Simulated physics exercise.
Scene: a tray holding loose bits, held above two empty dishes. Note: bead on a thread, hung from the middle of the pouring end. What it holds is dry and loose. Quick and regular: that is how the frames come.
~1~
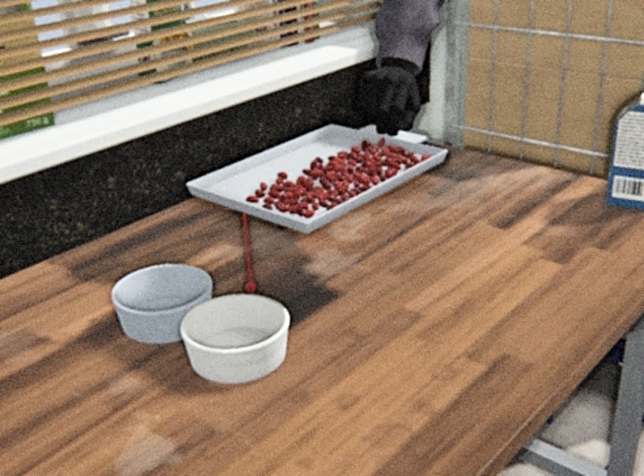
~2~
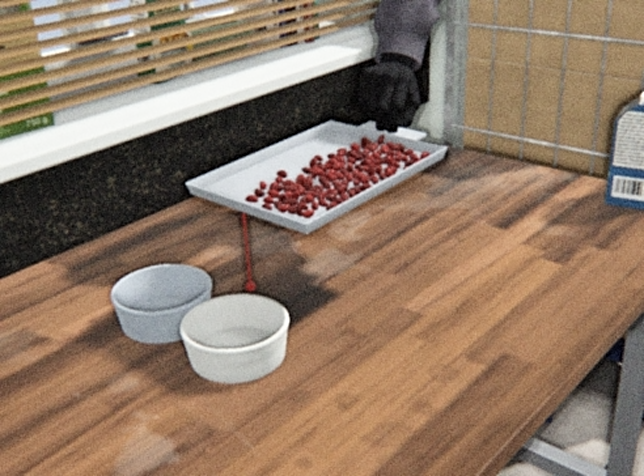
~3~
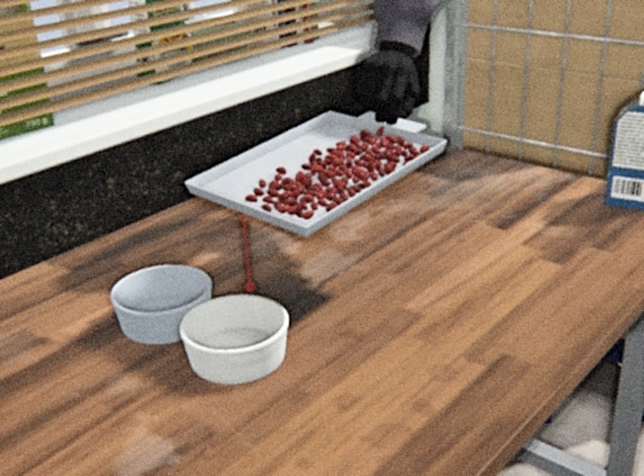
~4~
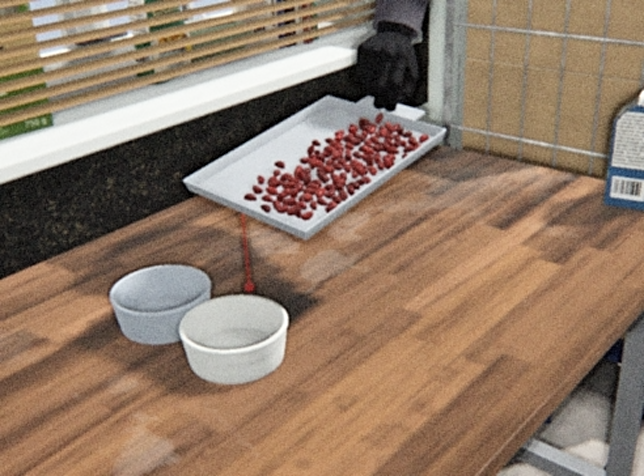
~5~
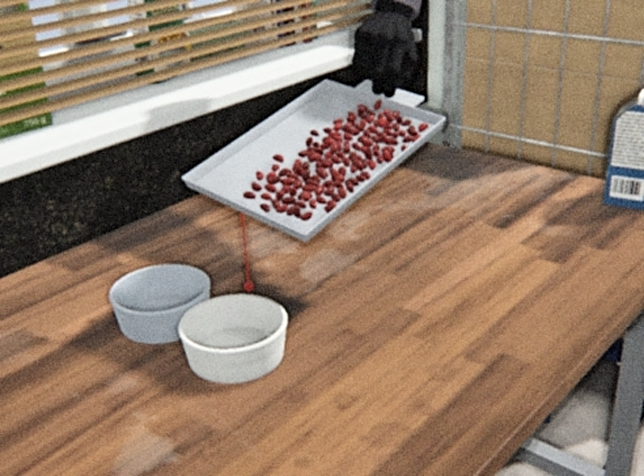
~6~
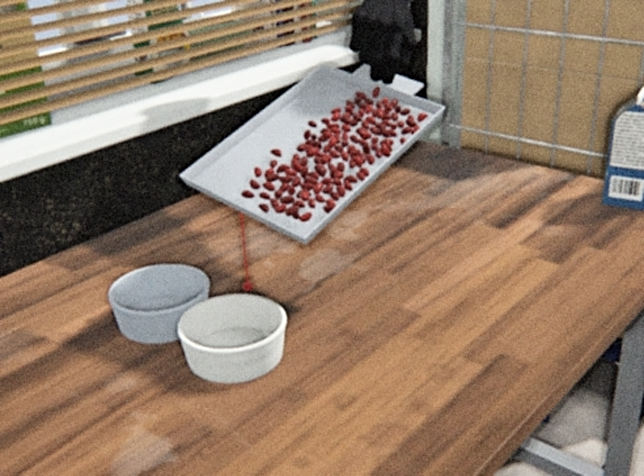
At the start, a gloved hand holds a pale tray of red kidney beans nearly level above a wooden worktop with two empty dishes, a red bead hanging on a thread. The hand then raises the tray's far end, tilting it gradually steeper, its right front corner lowest, while the beans stay on it.
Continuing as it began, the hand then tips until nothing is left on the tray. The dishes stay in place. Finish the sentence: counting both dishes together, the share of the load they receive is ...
The share is smaller than half.
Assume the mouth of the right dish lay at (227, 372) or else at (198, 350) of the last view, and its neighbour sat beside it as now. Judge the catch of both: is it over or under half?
Taking them in turn, it's short of half and then short of half.
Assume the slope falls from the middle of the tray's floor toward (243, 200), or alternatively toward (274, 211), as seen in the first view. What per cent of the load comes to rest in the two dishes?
The first try gives close to 90 percent; the next gives 60 percent.
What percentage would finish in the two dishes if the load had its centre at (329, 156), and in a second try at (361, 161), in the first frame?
You'd get about 30 per cent first and about 30 per cent second.
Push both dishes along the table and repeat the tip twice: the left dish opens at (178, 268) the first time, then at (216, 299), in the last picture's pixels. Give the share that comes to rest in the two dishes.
20 % and 80 %.
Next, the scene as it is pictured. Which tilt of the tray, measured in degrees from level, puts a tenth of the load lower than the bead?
Roughly 105 degrees of turn.
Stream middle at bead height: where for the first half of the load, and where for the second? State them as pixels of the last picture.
First near (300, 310), later near (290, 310).
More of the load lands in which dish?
More finishes in the dish at right.
Soon, tray tipped steeply; all on the tray.
A while on, tray tipped right over; nearly all on the tray; a stray few in the right dish; a small part outside both; a stray few in the air.
Towards the end, tray tipped past a quarter turn; about a third in the right dish; about two thirds outside both.
Finally, tray tipped past a quarter turn; about a third in the right dish; none in the left dish; about two thirds outside both.
